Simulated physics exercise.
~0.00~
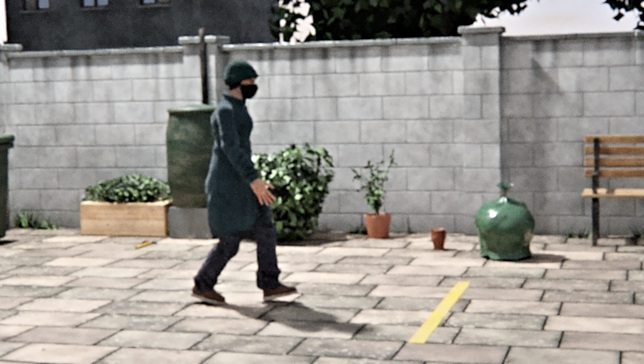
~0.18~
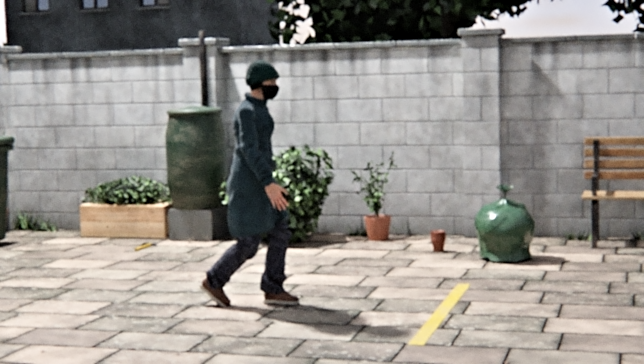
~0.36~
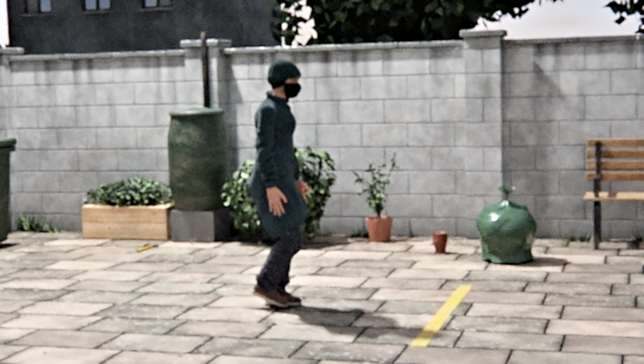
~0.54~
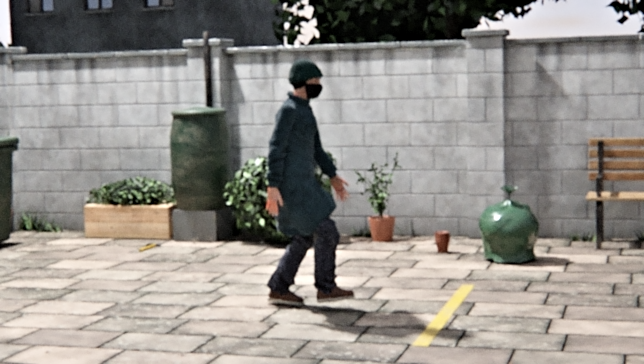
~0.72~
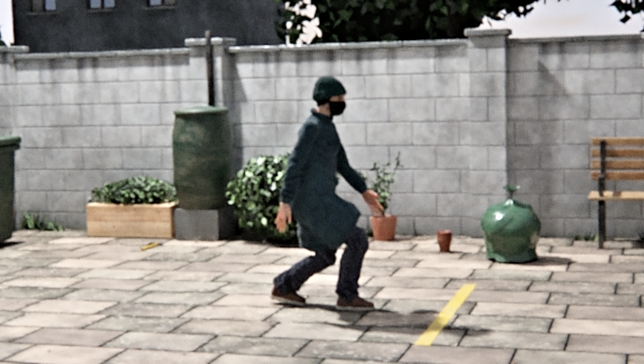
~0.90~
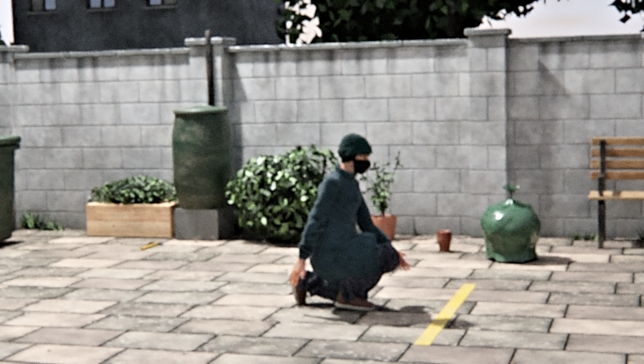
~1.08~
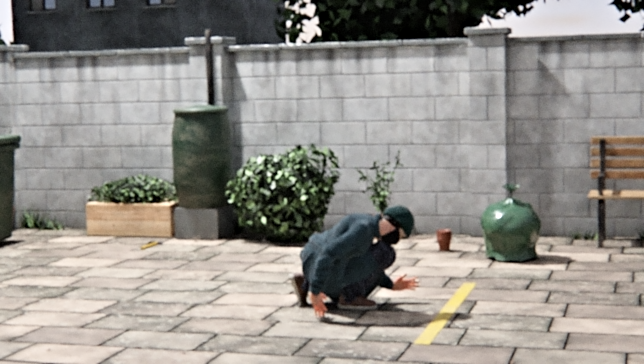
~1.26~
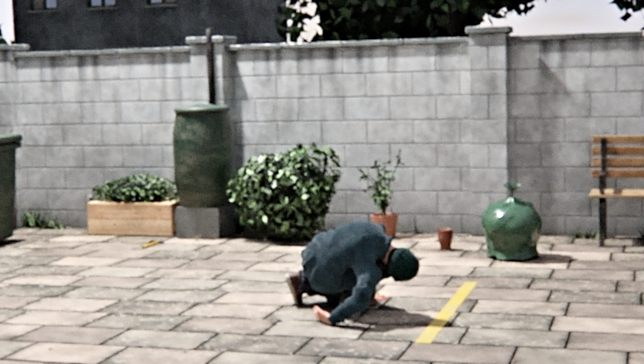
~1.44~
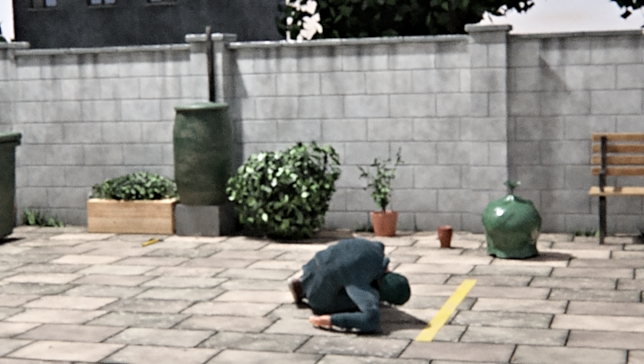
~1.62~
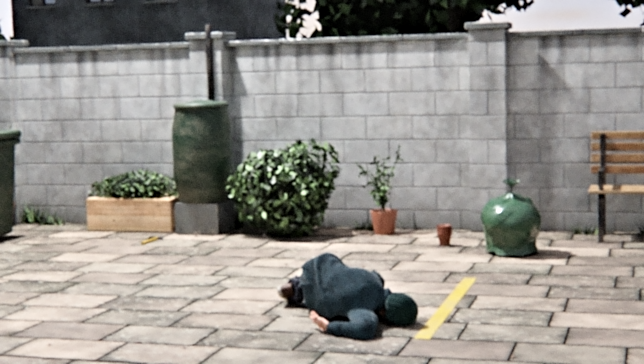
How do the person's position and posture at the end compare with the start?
At the start the person is upright and walking on the left side of the yard. By the end they are farther right and down on the paving, lying curled up just short of the yellow tape.
